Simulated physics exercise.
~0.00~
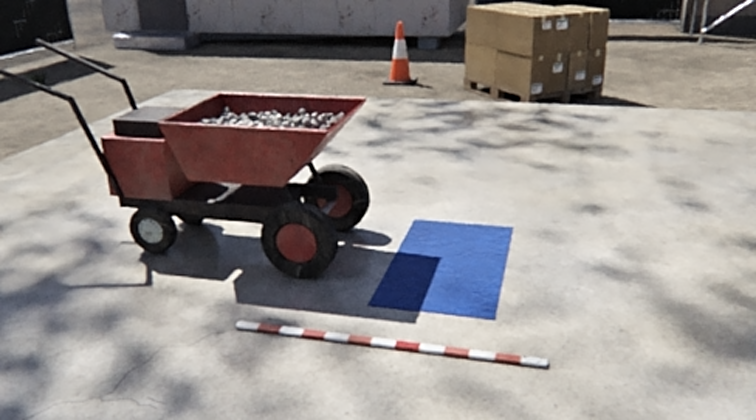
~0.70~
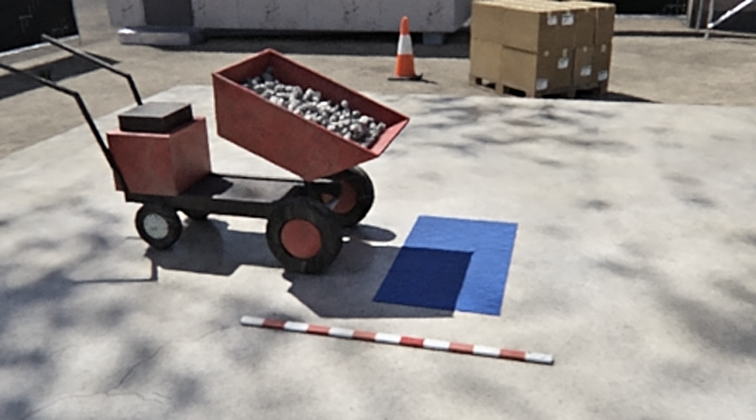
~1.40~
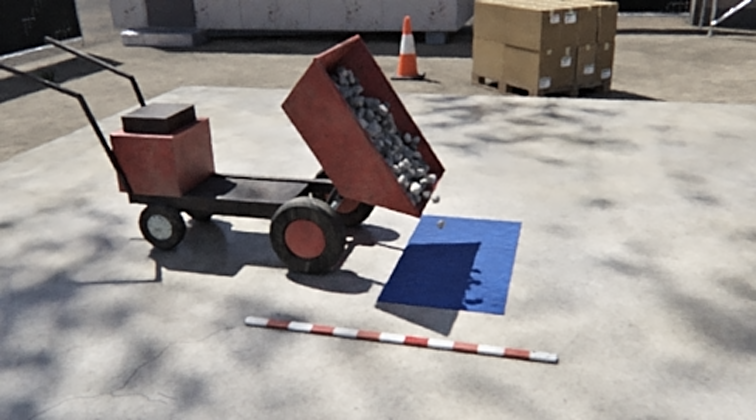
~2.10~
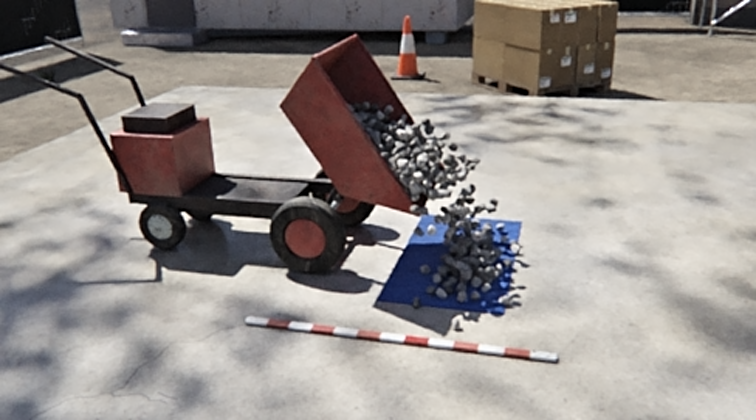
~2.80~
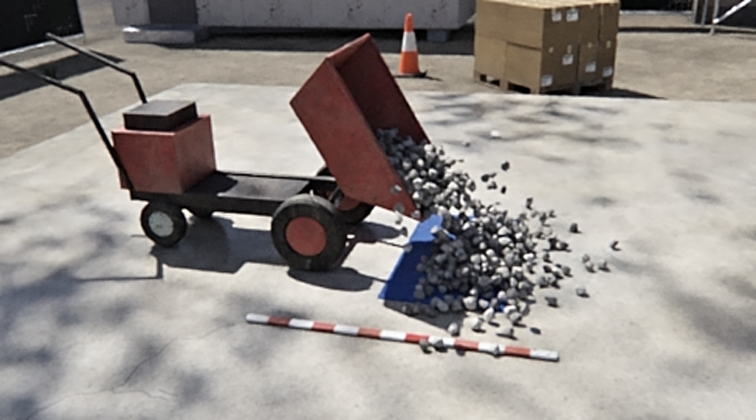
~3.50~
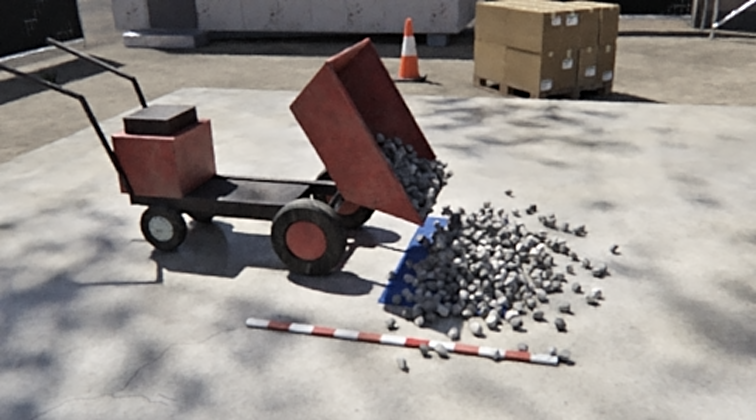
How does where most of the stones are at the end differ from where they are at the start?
At the start the stones are all in the red skip at left, while at the end most of them lie lower and further right, heaped on the blue sheet and scattered around it, with some still left in the skip.
